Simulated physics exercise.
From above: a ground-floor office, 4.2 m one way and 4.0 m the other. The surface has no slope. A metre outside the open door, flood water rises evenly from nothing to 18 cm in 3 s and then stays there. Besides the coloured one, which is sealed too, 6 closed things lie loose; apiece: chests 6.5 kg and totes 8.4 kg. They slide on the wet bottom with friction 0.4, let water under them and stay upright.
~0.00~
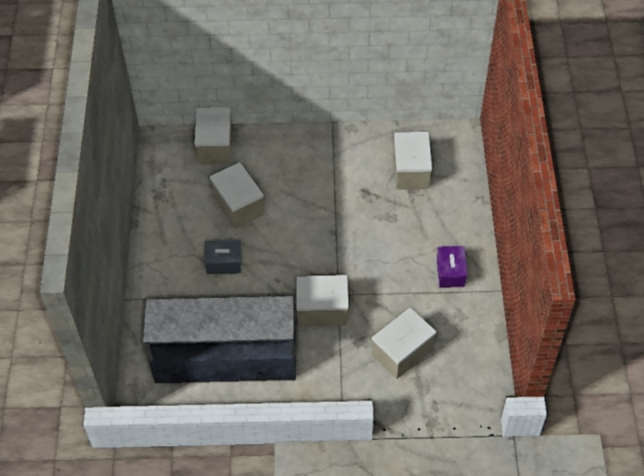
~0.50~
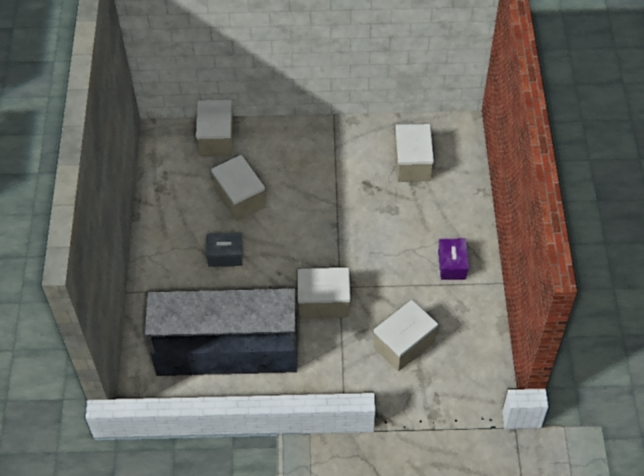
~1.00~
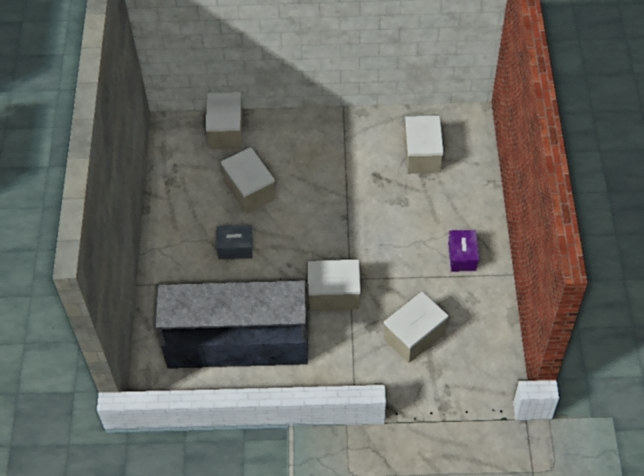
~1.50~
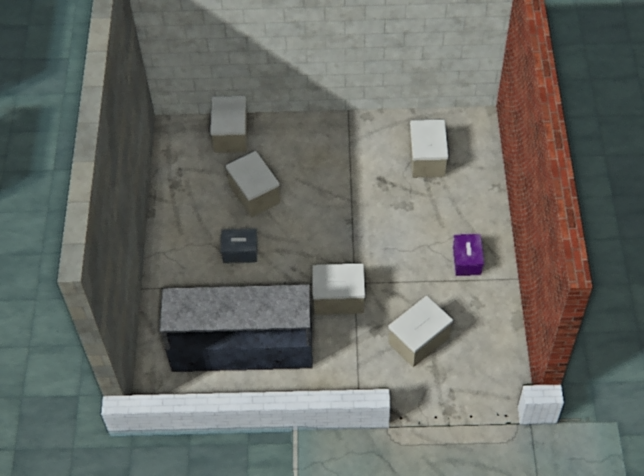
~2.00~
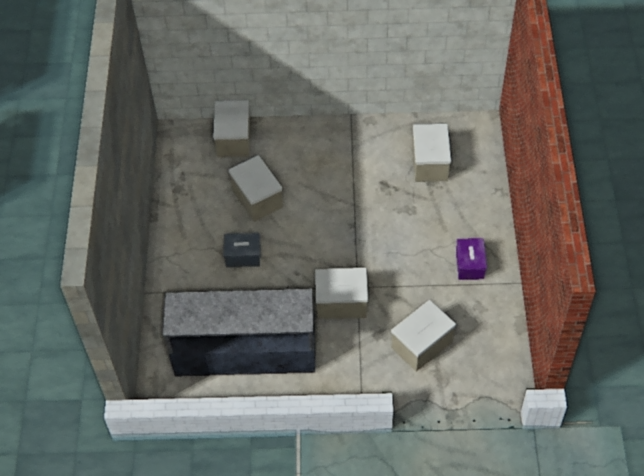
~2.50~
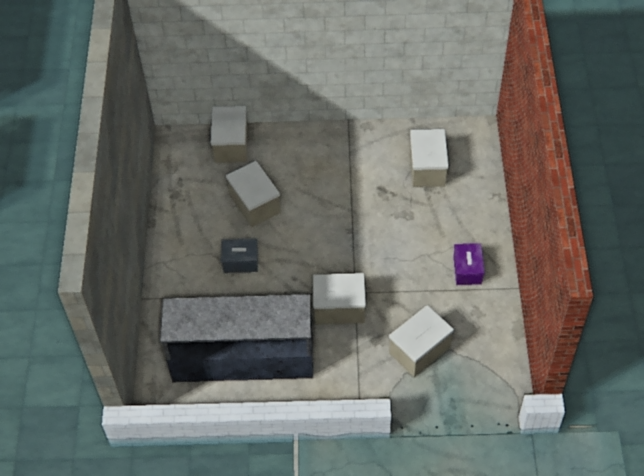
Water surrounds a walled room and starts spreading in through the doorway as boxes stay still.
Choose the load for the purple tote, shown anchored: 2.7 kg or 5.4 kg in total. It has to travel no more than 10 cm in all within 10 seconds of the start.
I expect that neither load is enough.
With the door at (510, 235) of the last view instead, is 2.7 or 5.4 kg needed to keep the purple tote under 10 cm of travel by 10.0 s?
In that case neither weight holds it.
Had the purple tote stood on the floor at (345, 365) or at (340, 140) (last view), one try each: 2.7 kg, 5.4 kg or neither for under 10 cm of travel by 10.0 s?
In that order: Only the larger holds; neither is enough.
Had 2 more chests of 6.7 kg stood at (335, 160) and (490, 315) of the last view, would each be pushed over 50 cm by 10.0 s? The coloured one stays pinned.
In that order: More, less.
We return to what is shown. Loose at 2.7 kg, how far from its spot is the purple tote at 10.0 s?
Roughly 250 cm.
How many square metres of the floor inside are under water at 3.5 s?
About 3.0 m2.
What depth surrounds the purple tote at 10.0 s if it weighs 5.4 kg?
About 11 cm.
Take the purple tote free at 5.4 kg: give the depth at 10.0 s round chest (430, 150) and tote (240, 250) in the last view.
Roughly 8 and 4 cm.
After 3.5 s the purple tote would be 0 cm from its start with 2.7 kg and 0 cm from its start with 5.4 kg; 2 cm of water round it then.
After 4.5 s the purple tote would be 67 cm from its start with 2.7 kg and 54 cm from its start with 5.4 kg; 5 cm of water round it then.
After 7.0 s the purple tote would be 179 cm from its start with 2.7 kg and 195 cm from its start with 5.4 kg; 12 cm of water round it then.
After 10.0 s the purple tote would be 251 cm from its start with 2.7 kg and 160 cm from its start with 5.4 kg; 11 cm of water round it then.
